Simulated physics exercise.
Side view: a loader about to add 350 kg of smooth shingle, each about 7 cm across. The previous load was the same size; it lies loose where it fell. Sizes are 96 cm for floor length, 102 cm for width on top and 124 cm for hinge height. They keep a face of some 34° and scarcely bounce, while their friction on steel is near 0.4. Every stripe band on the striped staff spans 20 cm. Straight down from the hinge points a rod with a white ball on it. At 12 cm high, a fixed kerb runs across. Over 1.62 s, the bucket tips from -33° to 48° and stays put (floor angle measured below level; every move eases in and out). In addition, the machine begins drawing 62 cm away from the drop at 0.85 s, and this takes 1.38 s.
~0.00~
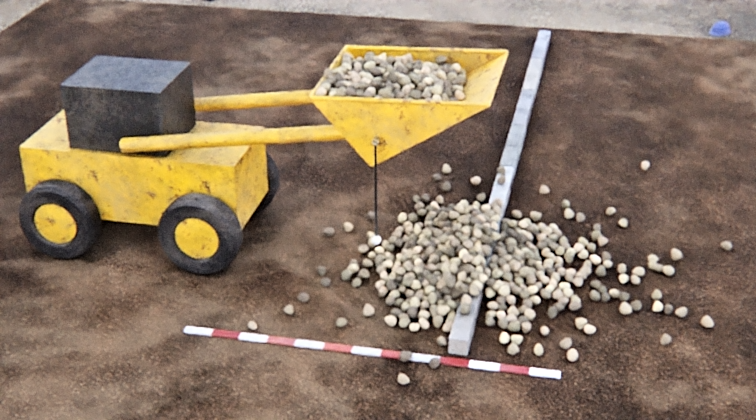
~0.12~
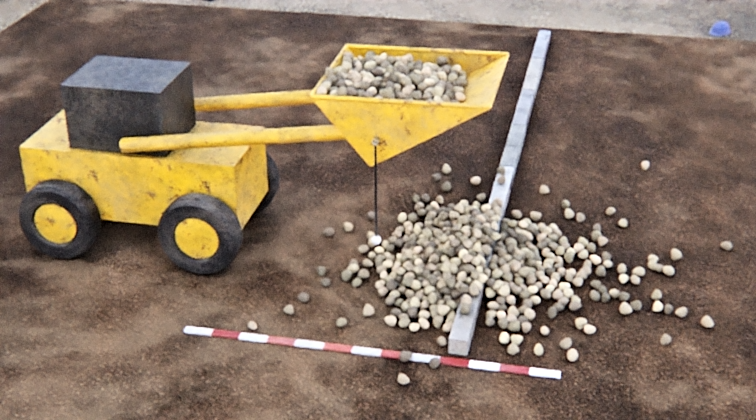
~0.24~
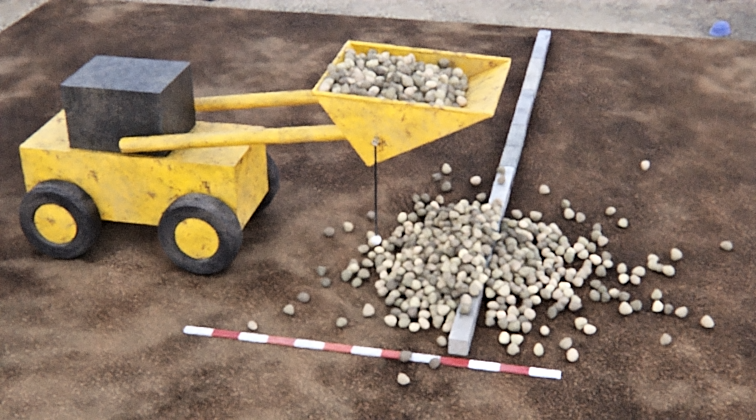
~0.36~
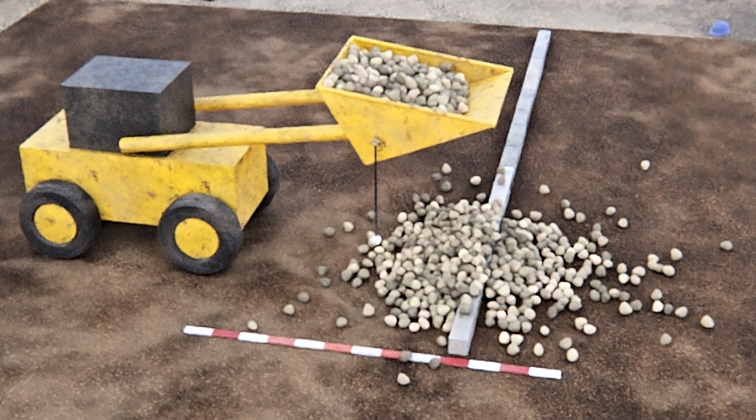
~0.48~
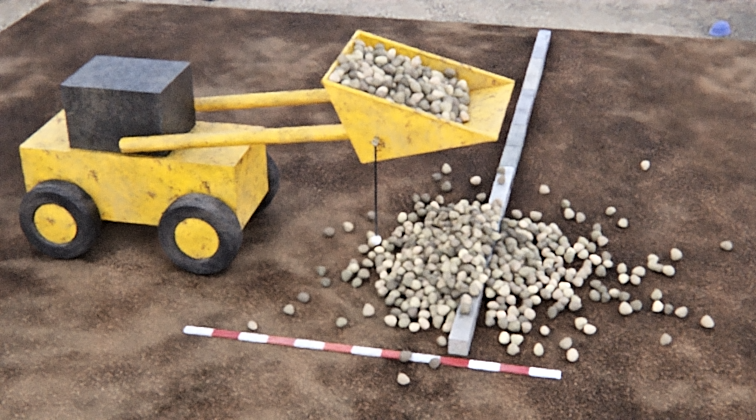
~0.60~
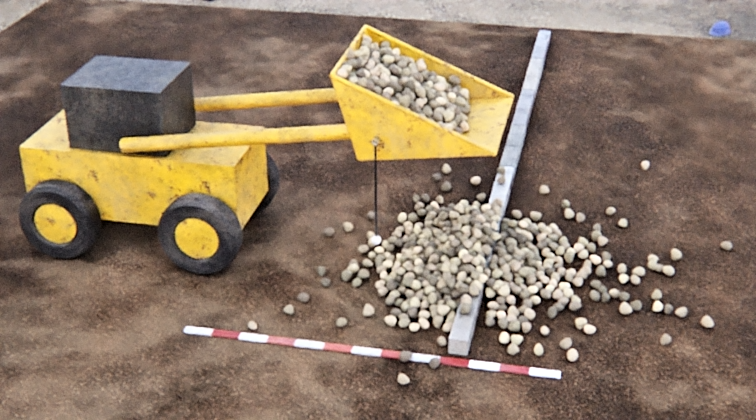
On brown ground, a yellow loader steadily tilts its stone-filled bucket downward to the right.
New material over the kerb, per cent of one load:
33 per cent.
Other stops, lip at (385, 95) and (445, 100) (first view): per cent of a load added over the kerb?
Some 0 percent first and 5 percent second.
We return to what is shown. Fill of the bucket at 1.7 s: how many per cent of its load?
Roughly 5 per cent remains inside.
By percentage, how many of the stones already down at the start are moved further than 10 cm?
Roughly 20 % of them.
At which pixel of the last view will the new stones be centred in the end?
Their middle rests near (449, 248).
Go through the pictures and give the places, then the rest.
Lip at (489, 105), floor tilted -33°, highest stones at (381, 65). The earlier load is highest near (472, 236), 23 cm above ground level, 66 % on this side of the kerb, 34 % over the kerb, in the first picture.
The bucket is at -32°, its lip at (490, 108); the top of the load is at (370, 64); the stones move at 0.1 m/s on average, in the second picture.
Lip at (492, 114), floor tilted -28°, highest stones at (358, 63); the stones move at 0.1 m/s on average, in the third picture.
The bucket is at -23°, its lip at (495, 125); the top of the load is at (359, 60); the stones move at 0.2 m/s on average, in the fourth picture.
Lip at (496, 139), floor tilted -16°, highest stones at (362, 56); the stones move at 0.3 m/s on average, in the fifth picture.
Lip at (496, 154), floor tilted -8°, highest stones at (369, 51); the stones move at 0.3 m/s on average, in the sixth picture.
After 1.2 s the floor is at 36°; in per cent of one load, 86 in the bucket, 79 on this side of the kerb, 35 over the kerb; the foremost stones are at (695, 300).
After 1.7 s the floor is at 48°; in per cent of one load, 4 in the bucket, 134 on this side of the kerb, 61 over the kerb; the foremost stones are at (695, 300).
After 2.7 s the floor is at 48°; in per cent of one load, 0 in the bucket, 133 on this side of the kerb, 67 over the kerb; the foremost stones are at (695, 300).
After 5.2 s the floor is at 48°; in per cent of one load, 0 in the bucket, 133 on this side of the kerb, 67 over the kerb; the foremost stones are at (695, 300). Net gain over the kerb, 33.
